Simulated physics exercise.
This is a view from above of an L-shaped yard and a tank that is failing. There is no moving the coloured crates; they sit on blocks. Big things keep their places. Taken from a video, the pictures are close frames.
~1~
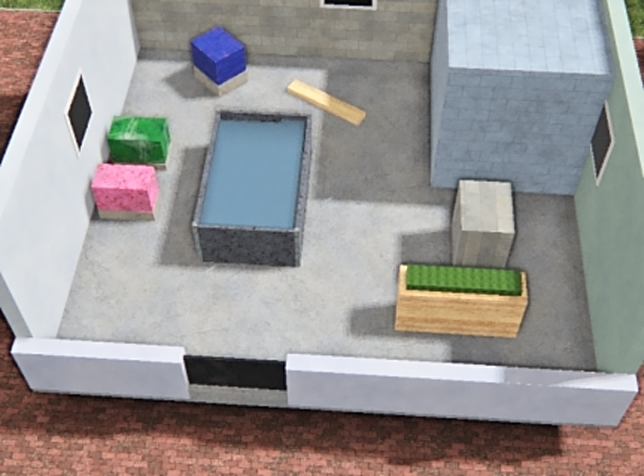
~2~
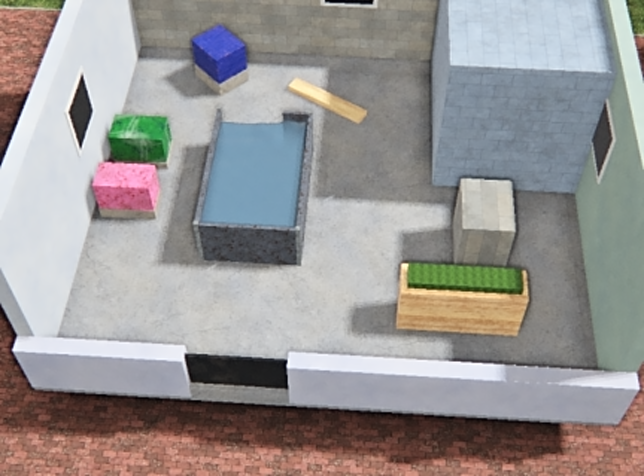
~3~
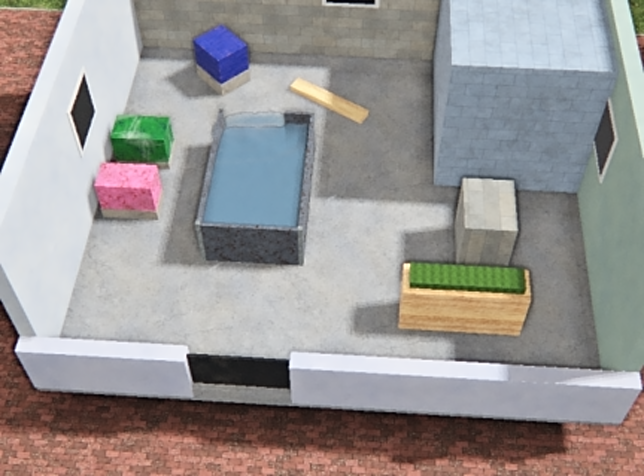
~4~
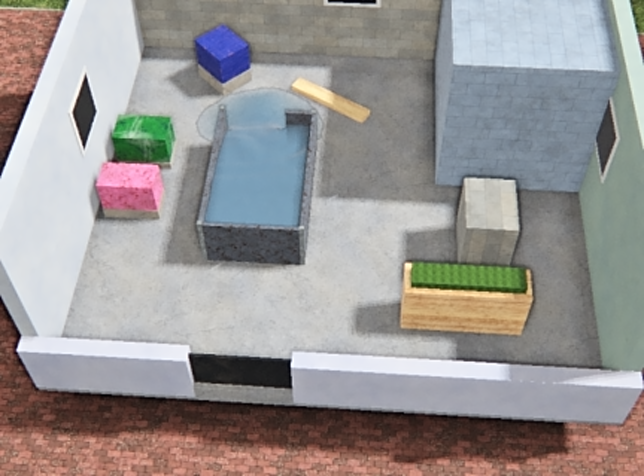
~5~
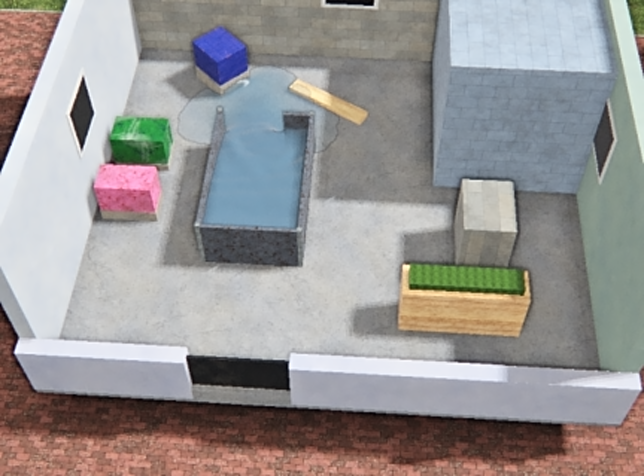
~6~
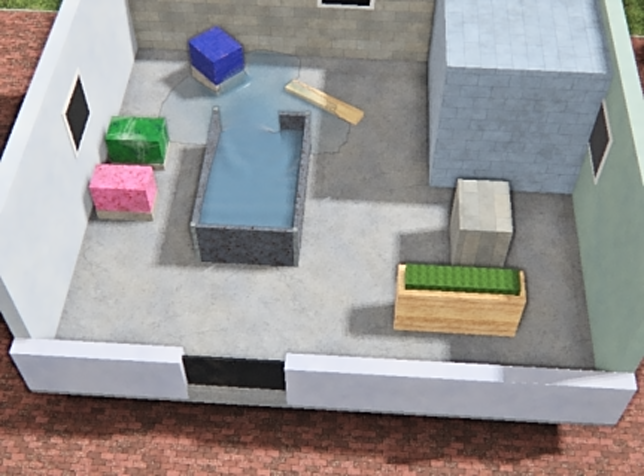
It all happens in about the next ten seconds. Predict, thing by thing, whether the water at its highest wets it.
The pink crate is not wetted. The blue crate is wetted. The green crate is wetted.
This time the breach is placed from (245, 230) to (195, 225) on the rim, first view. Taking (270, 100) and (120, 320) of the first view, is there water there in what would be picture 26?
First spot left untouched, second spot inundated.
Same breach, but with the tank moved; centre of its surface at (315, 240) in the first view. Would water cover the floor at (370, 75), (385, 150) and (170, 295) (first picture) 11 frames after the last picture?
Submerged, submerged, untouched.
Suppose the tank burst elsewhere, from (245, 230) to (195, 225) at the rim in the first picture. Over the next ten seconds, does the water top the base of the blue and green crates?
Blue crate: Untouched; green crate: Untouched.
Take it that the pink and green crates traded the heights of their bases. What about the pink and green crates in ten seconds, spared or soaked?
In that case the pink one is left dry and the green one is flooded.
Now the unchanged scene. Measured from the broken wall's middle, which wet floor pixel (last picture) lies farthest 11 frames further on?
The front should reach about (426, 66).
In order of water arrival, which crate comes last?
Pick: The pink-painted one.
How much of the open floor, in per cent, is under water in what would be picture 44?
Roughly 70 per cent.
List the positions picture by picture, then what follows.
The first frame shows still water in the open tank at (256, 171).
In the second frame, the front is at a hidden place, out from the gap on the open tank's far side.
In the third frame, the front is at a hidden place, out from the gap on the open tank's far side.
In the fourth frame, water pours out on the open tank's far side and has run to (282, 93).
In the fifth frame, the front is at (261, 69), out from the gap on the open tank's far side.
In the sixth frame, the front is at (288, 55), out from the gap on the open tank's far side.
A moment on, water covers 20 % of the floor; the pink crate not reached, the blue crate water round its plinth, the green crate water round its plinth.
Next, water covers 25 % of the floor; the pink crate not reached, the blue crate water round its plinth, the green crate water round its plinth.
Then, water covers 35 % of the floor; the pink crate water round its plinth, the blue crate water round its plinth, the green crate water round its plinth.
Later, water covers 70 % of the floor; the pink crate water round its plinth, the blue crate water round its plinth, the green crate water round its plinth.
In the end, water covers 95 % of the floor; the pink crate stayed above the water, the blue crate was topped, the green crate was topped.
